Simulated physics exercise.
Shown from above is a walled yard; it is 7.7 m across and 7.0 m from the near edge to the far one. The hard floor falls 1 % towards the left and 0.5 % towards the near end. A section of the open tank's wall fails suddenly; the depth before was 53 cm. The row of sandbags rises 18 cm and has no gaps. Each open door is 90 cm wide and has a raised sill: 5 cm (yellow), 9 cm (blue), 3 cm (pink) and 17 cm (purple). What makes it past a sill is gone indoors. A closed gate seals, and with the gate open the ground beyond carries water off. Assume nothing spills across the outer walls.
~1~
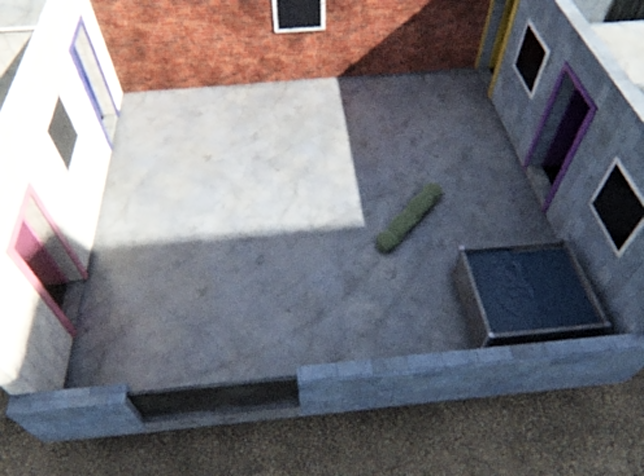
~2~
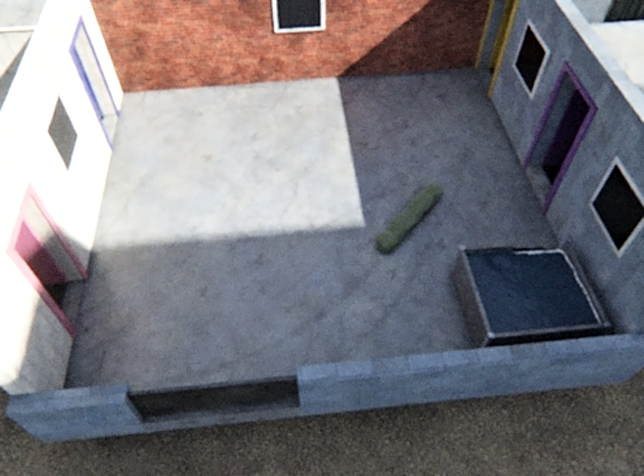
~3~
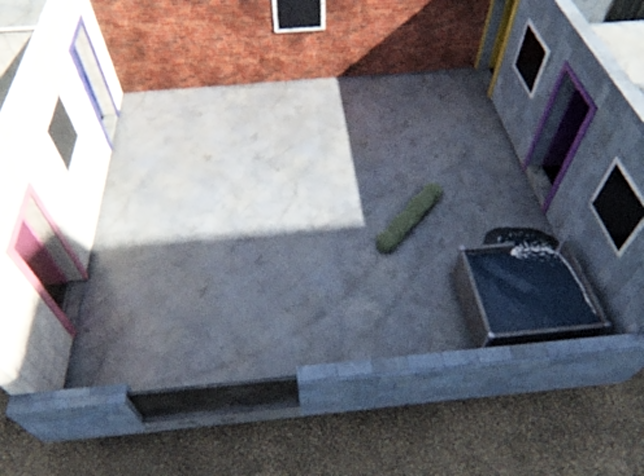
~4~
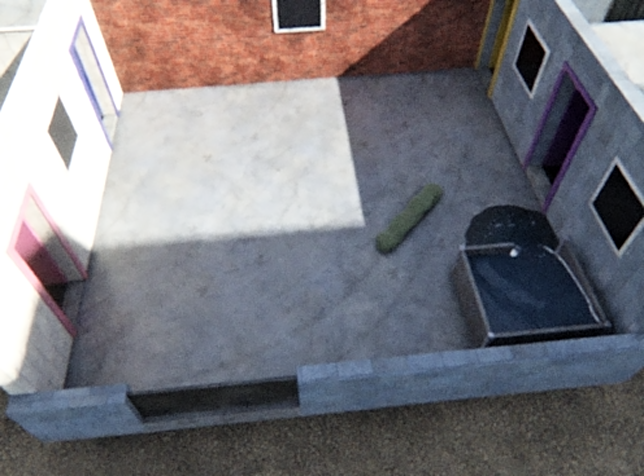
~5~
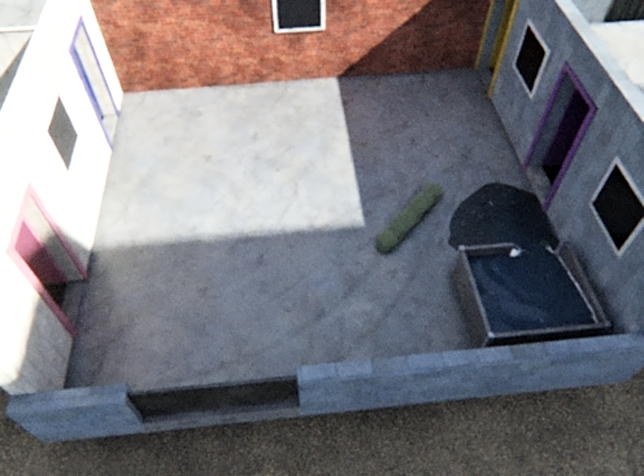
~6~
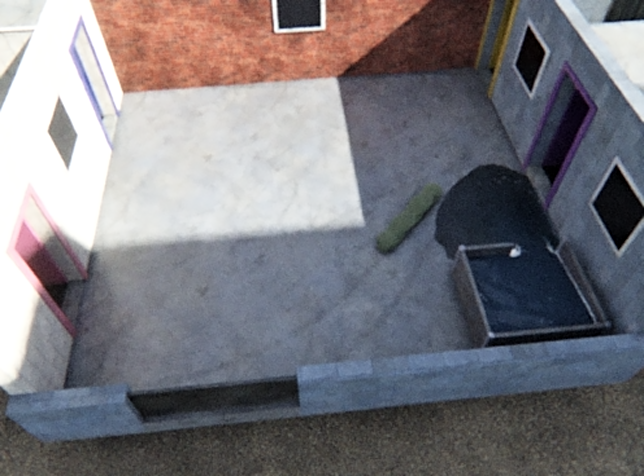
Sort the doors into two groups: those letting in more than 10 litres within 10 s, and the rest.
The yellow door goes in the first group; the blue door goes with the rest; the pink door goes with the rest; the purple door goes with the rest.
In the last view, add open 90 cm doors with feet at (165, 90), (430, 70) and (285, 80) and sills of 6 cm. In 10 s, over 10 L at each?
The first one doesn't reach it, the second one exceeds it, and the third one doesn't reach it.
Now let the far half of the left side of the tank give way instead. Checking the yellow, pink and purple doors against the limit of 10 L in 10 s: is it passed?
Yellow short, pink beyond, purple short.
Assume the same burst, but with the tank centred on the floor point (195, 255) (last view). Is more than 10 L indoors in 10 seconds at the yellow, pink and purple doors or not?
With respect to that limit, yellow ends up inside it, pink ends up inside it, purple ends up inside it.
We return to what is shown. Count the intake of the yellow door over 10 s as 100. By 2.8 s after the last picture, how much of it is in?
It comes to about 25 per cent.
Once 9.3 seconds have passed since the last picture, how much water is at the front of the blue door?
It's some 7.0 centimetres deep.
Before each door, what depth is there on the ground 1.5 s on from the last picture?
In centimetres, the yellow door has 4, the blue door 0, the pink door 0 and the purple door 11.
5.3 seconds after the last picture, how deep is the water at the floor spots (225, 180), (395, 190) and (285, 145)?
Depths: About 0, 0 and 2 centimetres.
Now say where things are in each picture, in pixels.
The first frame shows the open tank at (529, 288) is whole and still, 53 cm deep.
In the second frame, the front is at a hidden place, 0.5 m from the gap on the open tank's far side; 0.2 m2 of floor is under water; 53 cm left at the back of the open tank.
In the third frame, the front is at (496, 233), 0.8 m from the gap on the open tank's far side; 0.6 m2 of floor is under water; 53 cm left at the back of the open tank.
In the fourth frame, the front is at (491, 211), 1.2 m from the gap on the open tank's far side; 1.4 m2 of floor is under water; 52 cm left at the back of the open tank.
In the fifth frame, water pours out on the open tank's far side and has run 1.7 m, to (492, 188); typically 5 cm deep outside, 47 cm at the open tank's back.
In the sixth frame, water pours out on the open tank's far side and has run 2.2 m, to (494, 168); typically 4 cm deep outside, 44 cm at the open tank's back.
Then, 0.7 s after the last picture water covers 10 % of the floor and is deepest (26 cm) near (524, 258); yellow door not reached, blue door not reached, pink door not reached, purple door 14 cm at the sill, 0 L in.
Then, 1.5 s after the last picture water covers 20 % of the floor and is deepest (18 cm) near (524, 258); yellow door 4 cm at the sill, 0 L in, blue door not reached, pink door not reached, purple door 11 cm at the sill, 0 L in.
Then, 2.8 s after the last picture water covers 25 % of the floor and is deepest (16 cm) near (419, 84); yellow door 7 cm at the sill, 10 L in, blue door not reached, pink door not reached, purple door 8 cm at the sill, 0 L in.
Then, 5.3 s after the last picture water covers 45 % of the floor and is deepest (8 cm) near (410, 85); yellow door 8 cm at the sill, 35 L in, blue door not reached, pink door not reached, purple door 5 cm at the sill, 0 L in.
Then, 9.3 s after the last picture water covers 60 % of the floor and is deepest (8 cm) near (117, 124); yellow door 2 cm at the sill, 41 L in, blue door 7 cm at the sill, 0 L in, pink door 2 cm at the sill, 0 L in, purple door 2 cm at the sill, 0 L in.
